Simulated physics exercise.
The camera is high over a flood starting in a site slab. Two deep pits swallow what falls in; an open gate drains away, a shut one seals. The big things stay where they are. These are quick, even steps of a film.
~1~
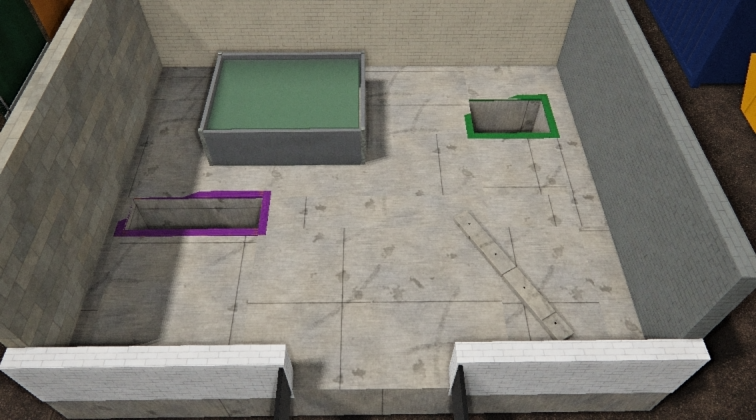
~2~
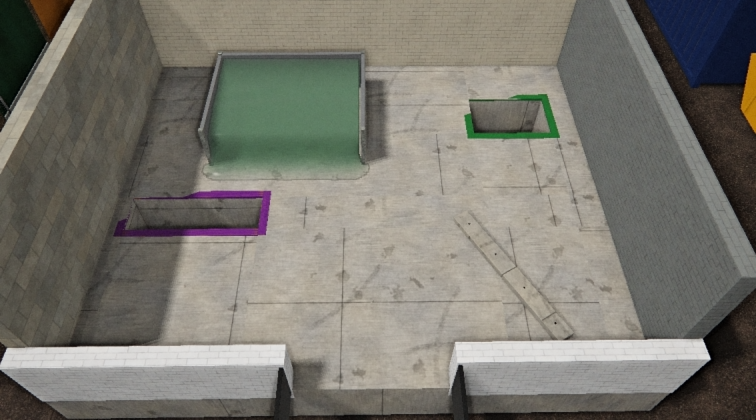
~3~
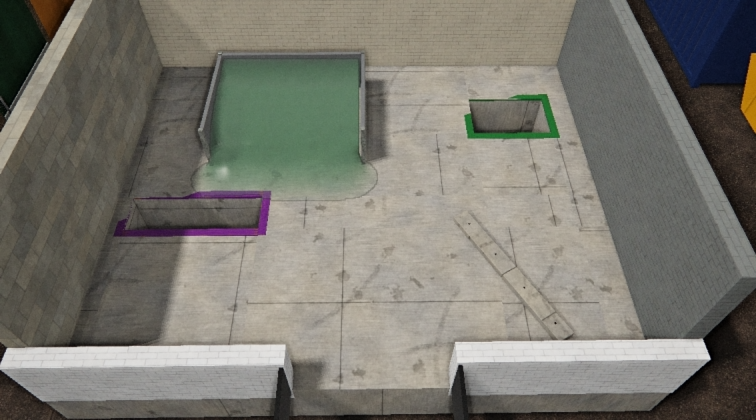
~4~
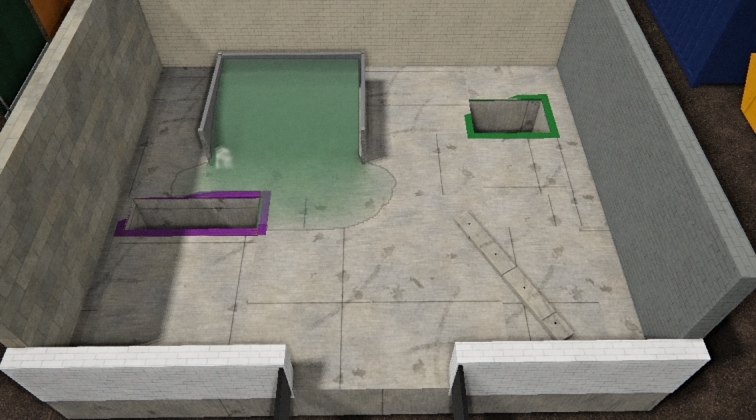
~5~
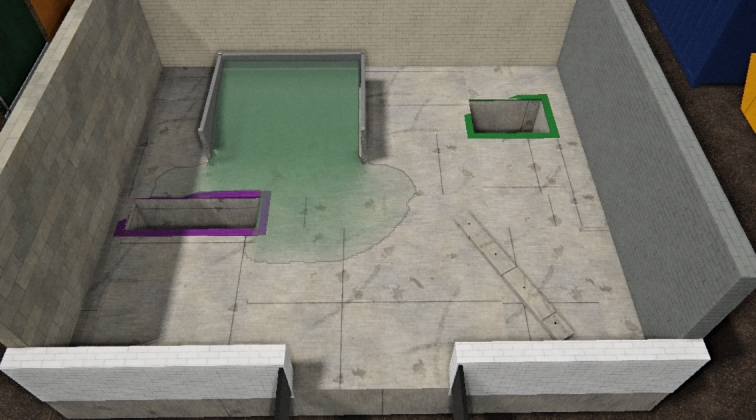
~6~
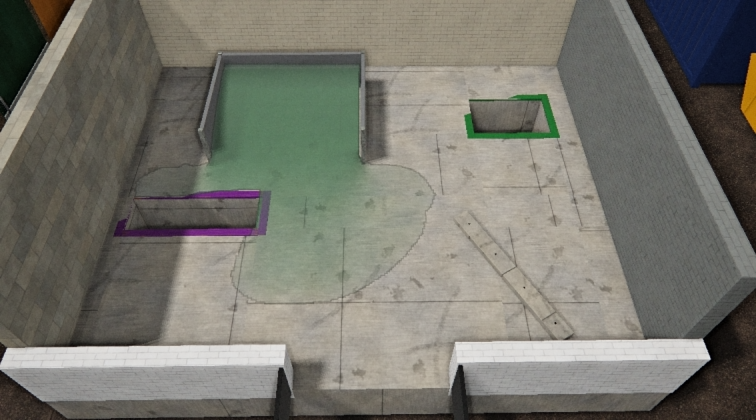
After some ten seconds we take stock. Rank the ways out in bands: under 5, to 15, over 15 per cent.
The gate takes more than 15 %; the purple pit takes more than 15 %; the green pit takes less than 5 %.
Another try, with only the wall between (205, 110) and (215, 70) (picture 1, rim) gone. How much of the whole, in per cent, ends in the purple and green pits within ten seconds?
Roughly, in per cent: Purple 35, green 12.
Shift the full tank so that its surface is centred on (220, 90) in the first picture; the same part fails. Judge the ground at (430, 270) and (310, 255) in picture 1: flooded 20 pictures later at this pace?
In turn: Covered, flooded.
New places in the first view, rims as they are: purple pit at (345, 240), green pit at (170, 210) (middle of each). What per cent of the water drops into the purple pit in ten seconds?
Per cent: Purple 55.
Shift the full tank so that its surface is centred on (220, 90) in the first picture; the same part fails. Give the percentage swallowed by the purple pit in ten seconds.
In per cent: Purple 75.
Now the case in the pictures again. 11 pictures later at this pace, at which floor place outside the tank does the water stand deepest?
Roughly at (253, 371).
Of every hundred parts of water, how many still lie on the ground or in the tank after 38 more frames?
About 34 per cent.
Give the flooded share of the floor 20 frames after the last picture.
Roughly 45 per cent.
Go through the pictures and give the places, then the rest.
Still water in the tank at (288, 93), in the first frame.
Water pours out at (286, 153) and has run to (207, 166), in the second frame.
The front is at (198, 187), out from the gap at (287, 154), in the third frame.
Water pours out at (287, 155) and has run to (180, 196), in the fourth frame.
Water pours out at (287, 155) and has run to (382, 233), in the fifth frame.
Water pours out at (287, 156) and has run to (339, 292), in the sixth frame.
A moment on, water covers 30 % of the floor; the gate 1 %, the purple pit 16 %, the green pit 0 %.
Next, water covers 40 % of the floor; the gate 8 %, the purple pit 25 %, the green pit 0 %.
Then, water covers 45 % of the floor; the gate 18 %, the purple pit 32 %, the green pit 0 %.
Later, water covers 60 % of the floor; the gate 26 %, the purple pit 40 %, the green pit 0 %.
In the end, water covers 60 % of the floor; the gate 31 %, the purple pit 45 %, the green pit 1 %.
